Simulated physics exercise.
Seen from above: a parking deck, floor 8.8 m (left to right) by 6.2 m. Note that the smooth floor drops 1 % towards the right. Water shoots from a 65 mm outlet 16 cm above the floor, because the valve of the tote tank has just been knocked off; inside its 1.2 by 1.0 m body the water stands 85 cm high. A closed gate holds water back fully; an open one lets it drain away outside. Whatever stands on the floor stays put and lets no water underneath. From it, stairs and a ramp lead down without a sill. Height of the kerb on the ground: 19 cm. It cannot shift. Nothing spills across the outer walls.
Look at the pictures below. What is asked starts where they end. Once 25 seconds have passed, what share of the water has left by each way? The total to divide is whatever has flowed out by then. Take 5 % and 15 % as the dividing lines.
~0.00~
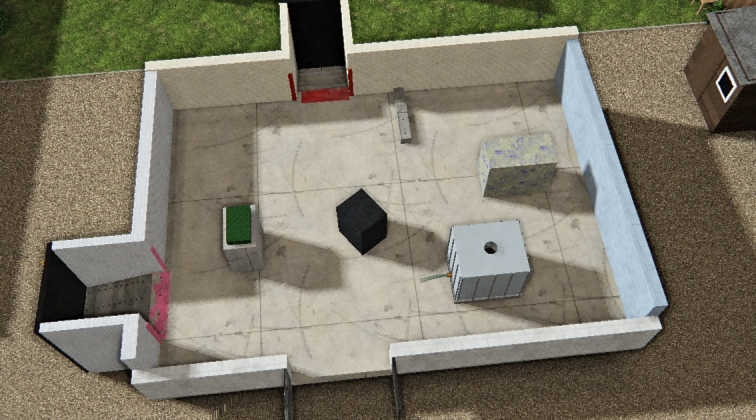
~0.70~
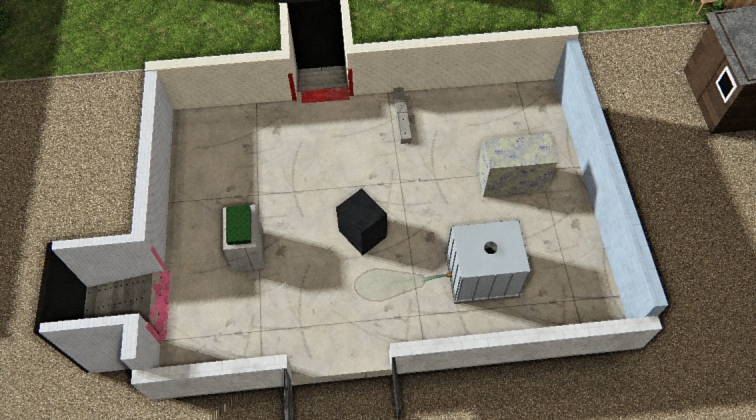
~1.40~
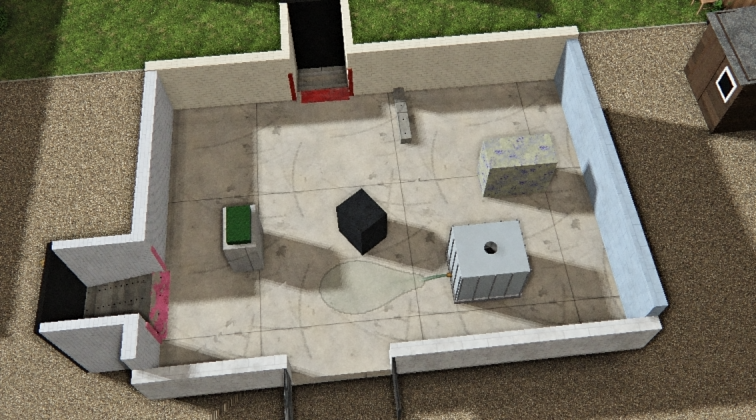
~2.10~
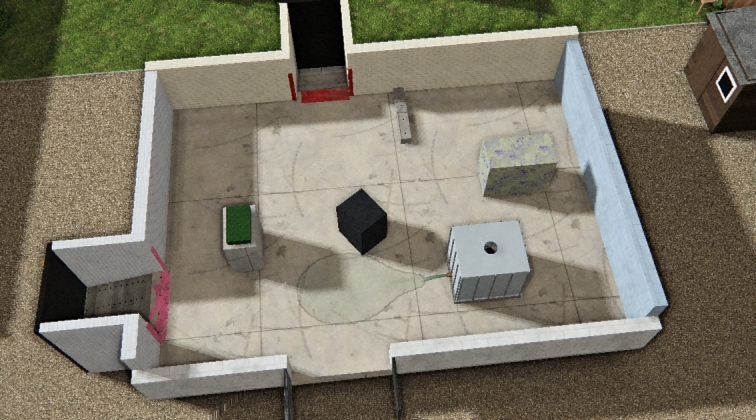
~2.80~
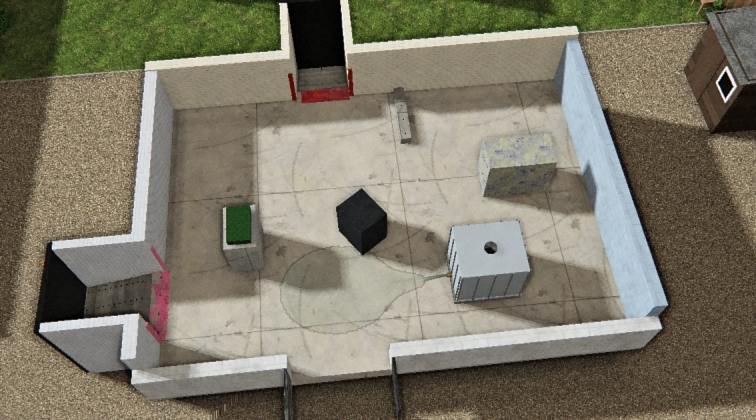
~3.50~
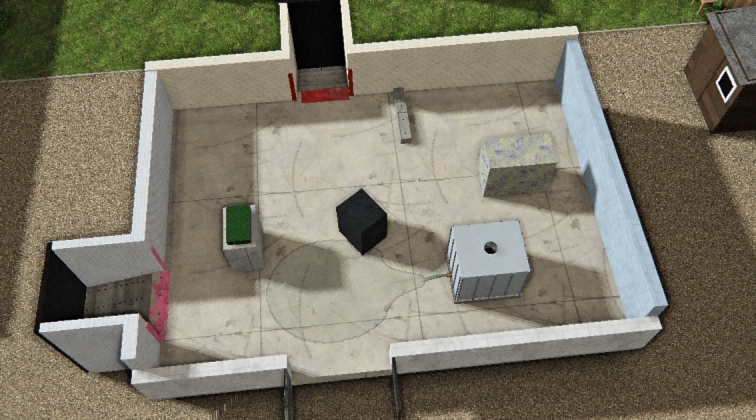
Shares: Gateway: More than 15 %; flight of stairs down (marked red): Less than 5 %; ramp down (marked pink): Not even 5 %.
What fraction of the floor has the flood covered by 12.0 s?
20 %.
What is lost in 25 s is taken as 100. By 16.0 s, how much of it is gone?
Share by that time: About 40 %.
After 5.0 s water covers 10 % of the floor and is deepest (2 cm) near (416, 281); gone so far, the gateway 0 %, the flight of stairs down (marked red) 0 %, the ramp down (marked pink) 0 %.
After 8.0 s water covers 15 % of the floor and is deepest (2 cm) near (416, 281); gone so far, the gateway 0 %, the flight of stairs down (marked red) 0 %, the ramp down (marked pink) 0 %.
After 12.0 s water covers 20 % of the floor and is deepest (2 cm) near (416, 281); gone so far, the gateway 3 %, the flight of stairs down (marked red) 0 %, the ramp down (marked pink) 0 %.
After 16.0 s water covers 25 % of the floor and is deepest (2 cm) near (416, 281); gone so far, the gateway 7 %, the flight of stairs down (marked red) 0 %, the ramp down (marked pink) 0 %.
After 25.0 s water covers 35 % of the floor and is deepest (2 cm) near (416, 281); gone so far, the gateway 18 %, the flight of stairs down (marked red) 0 %, the ramp down (marked pink) 0 %.
